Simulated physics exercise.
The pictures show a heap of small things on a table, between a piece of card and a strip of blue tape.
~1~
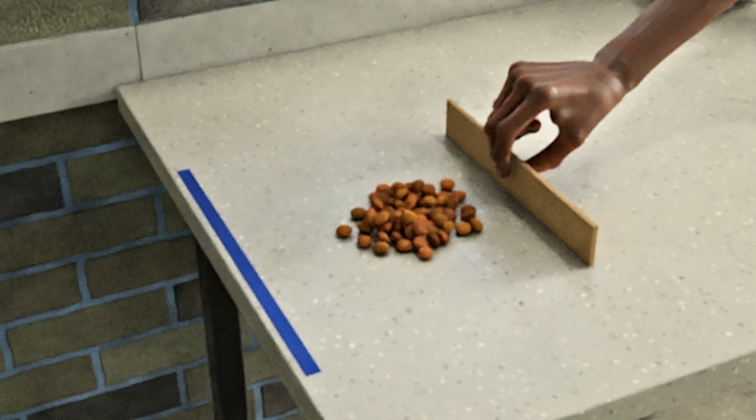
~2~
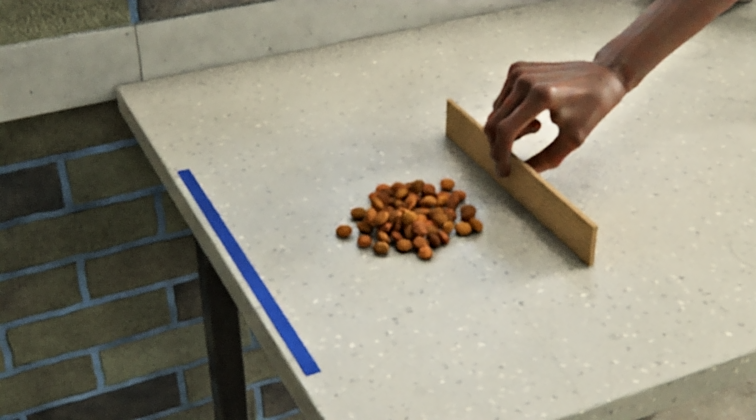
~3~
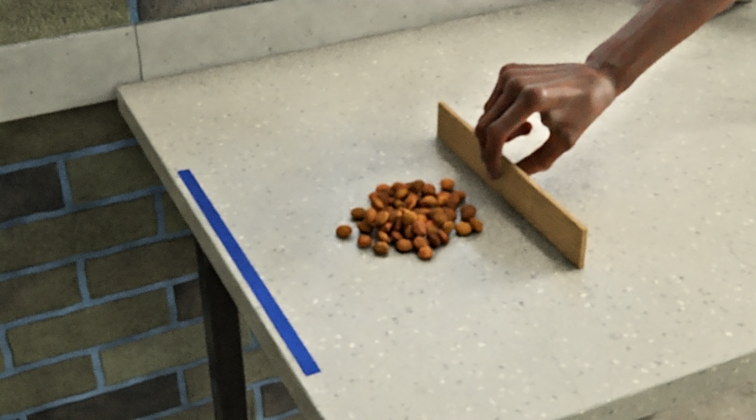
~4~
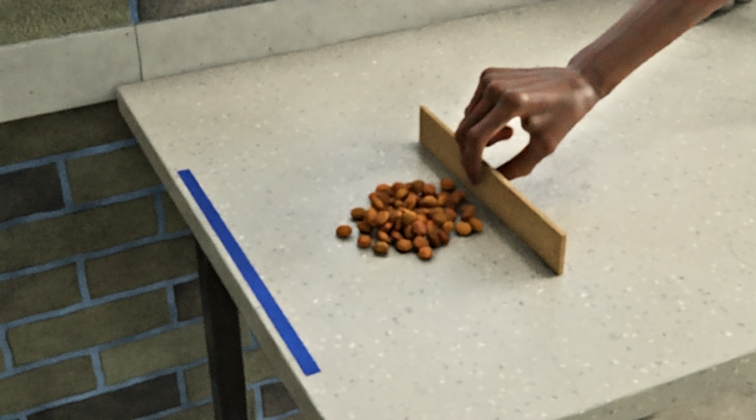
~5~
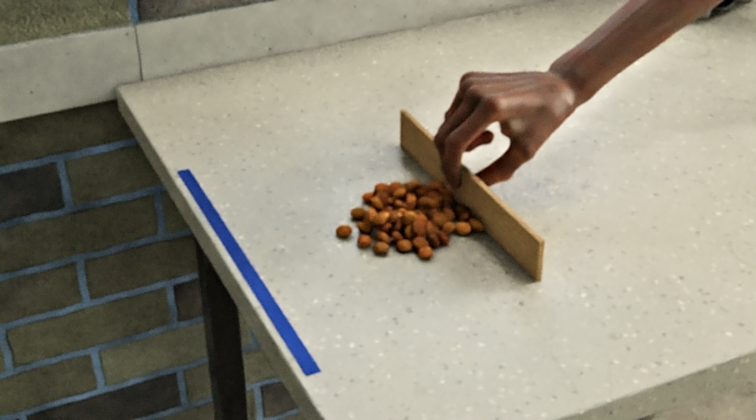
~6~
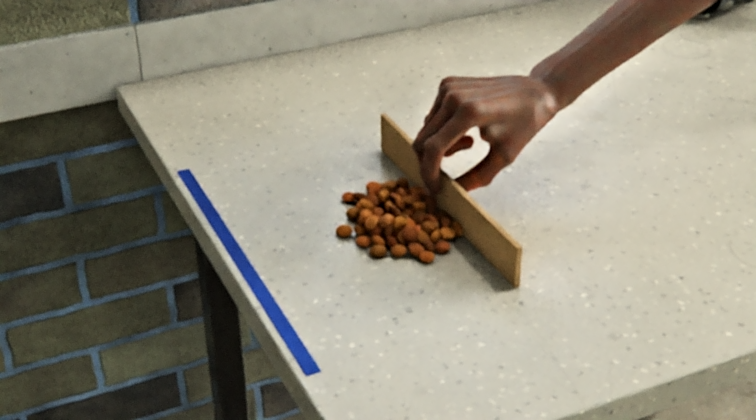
A pale speckled tabletop beside a brick wall is seen from above at an angle, the view staying still. A heap of small reddish-brown kibble pieces sits mid-table, with a strip of blue tape along the left edge and a hand holding a tan card upright on the right. After resting briefly, the hand slides the card leftward into the heap, pushing most pieces slightly left.
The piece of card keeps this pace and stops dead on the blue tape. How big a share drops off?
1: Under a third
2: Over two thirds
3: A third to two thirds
Answer: 2.
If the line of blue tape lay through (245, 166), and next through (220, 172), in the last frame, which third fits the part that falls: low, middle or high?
Less than a third; one to two thirds.
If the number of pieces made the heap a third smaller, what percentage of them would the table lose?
Expected share: Around 100 %.
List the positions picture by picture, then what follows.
Piece of card at (582, 234), at rest; blue tape at (189, 179), right by the edge; edge at (228, 269); the heap at (417, 216), bits of cat kibble, in the first frame.
Piece of card at (582, 234), at rest, in the second frame.
Piece of card at (572, 237); the heap at (417, 216), in the third frame.
Piece of card at (551, 243), in the fourth frame.
Piece of card at (529, 249); the heap at (415, 217), a small part pushed along, in the fifth frame.
Piece of card at (507, 255); blue tape at (189, 179); edge at (228, 269); the heap at (403, 221), most pushed along, in the sixth frame.
Soon, piece of card still moving, near (339, 200); heap all on the table, its front near (263, 263).
A while on, piece of card stopped at the blue tape; heap most over the edge.
Towards the end, piece of card stopped at the blue tape; heap all over the edge.
Finally, piece of card stopped at the blue tape; heap all over the edge.
